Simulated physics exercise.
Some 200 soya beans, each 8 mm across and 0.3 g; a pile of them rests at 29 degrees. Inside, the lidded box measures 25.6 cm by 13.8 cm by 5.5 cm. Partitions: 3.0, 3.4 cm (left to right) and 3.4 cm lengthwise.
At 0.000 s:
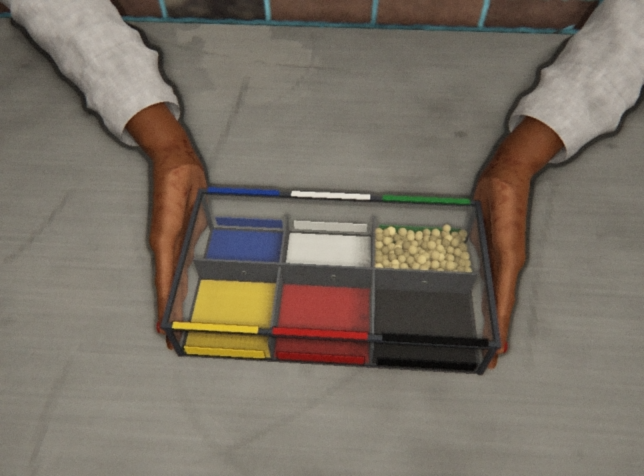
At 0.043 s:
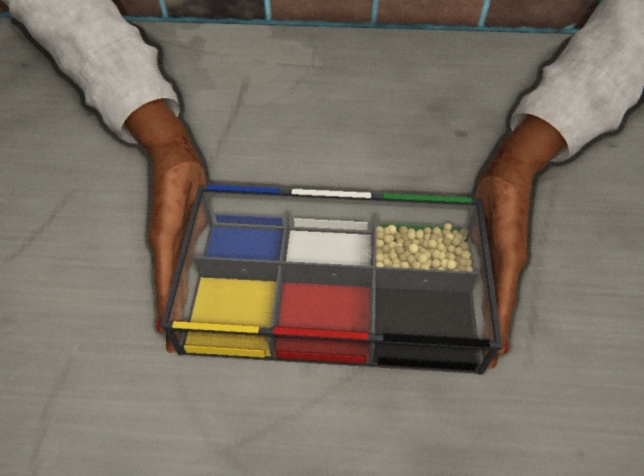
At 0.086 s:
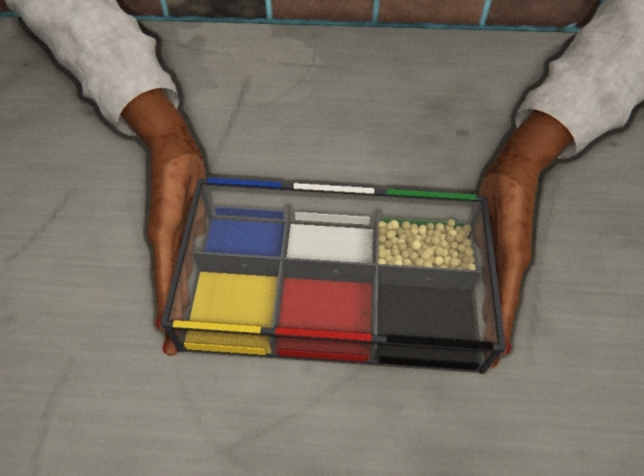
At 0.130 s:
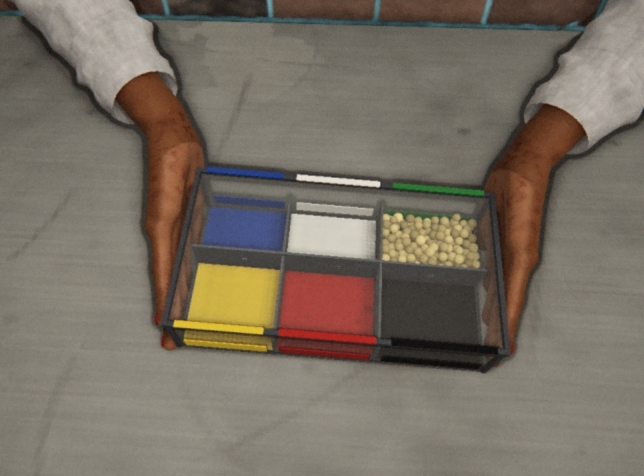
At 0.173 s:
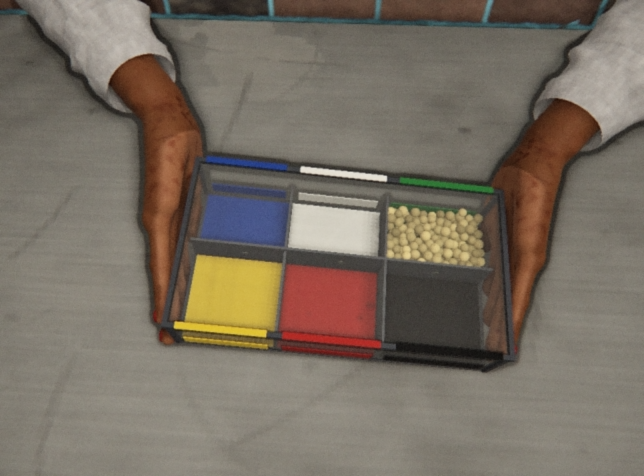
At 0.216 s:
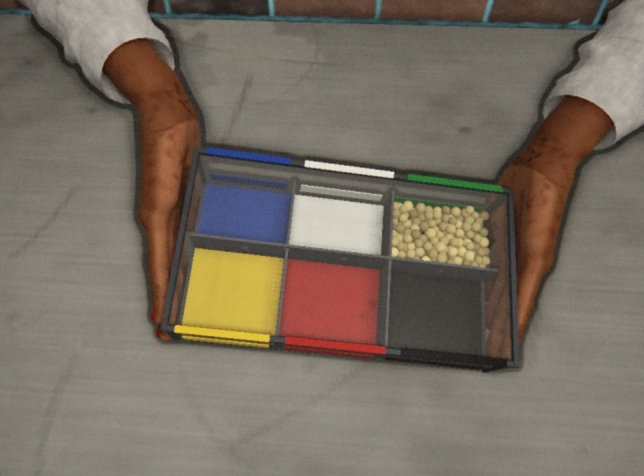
The footage shows two hands holding a clear-lidded box with six coloured compartments, small pale beans filling the green one at the back right. The hands gradually tilt the box, its right front corner lowest, while the beans stay in that compartment.
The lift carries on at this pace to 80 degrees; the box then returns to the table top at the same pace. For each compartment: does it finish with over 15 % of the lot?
Red: Under, blue: Under, green: Over, yellow: Under, white: Under, black: Over.
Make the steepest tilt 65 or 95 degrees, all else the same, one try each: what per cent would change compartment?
About 15 and 65 per cent.
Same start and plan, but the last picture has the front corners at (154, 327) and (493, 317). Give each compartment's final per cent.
Red 15, blue 5, green 35, yellow 40, white 5, black 0.
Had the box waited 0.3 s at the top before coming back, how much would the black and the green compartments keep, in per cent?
Then: Black 45, green 55.
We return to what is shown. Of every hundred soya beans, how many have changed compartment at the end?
Some 40 per cent.
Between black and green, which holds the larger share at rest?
The green compartment.
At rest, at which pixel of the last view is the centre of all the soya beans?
Near (445, 277).
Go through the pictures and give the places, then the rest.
The first frame shows box tilt 0 degrees, front corners at (167, 324) and (495, 343); green 100 %.
The second frame shows box tilt 1 degrees, front corners at (167, 324) and (496, 344).
The third frame shows box tilt 4 degrees, front corners at (167, 322) and (499, 346), lowest corner right front.
The fourth frame shows box tilt 8 degrees, front corners at (167, 322) and (504, 350), lowest corner right front.
The fifth frame shows box tilt 14 degrees, front corners at (168, 323) and (509, 356), lowest corner right front.
The sixth frame shows box tilt 19 degrees, front corners at (167, 326) and (513, 362), lowest corner right front; green 100 %. Its pace works out near 120 degrees a second.
Then, at 0.82 s, tilt 79 degrees; green 85 %, black 15 %.
Then, at 1.22 s, tilt 34 degrees; green 60 %, black 40 %.
After 1.71 s, tilt 0 degrees; green 60 %, black 40 %.
At rest (2.1 s), red 0 %, blue 0 %, green 60 %, yellow 0 %, white 0 %, black 40 %.
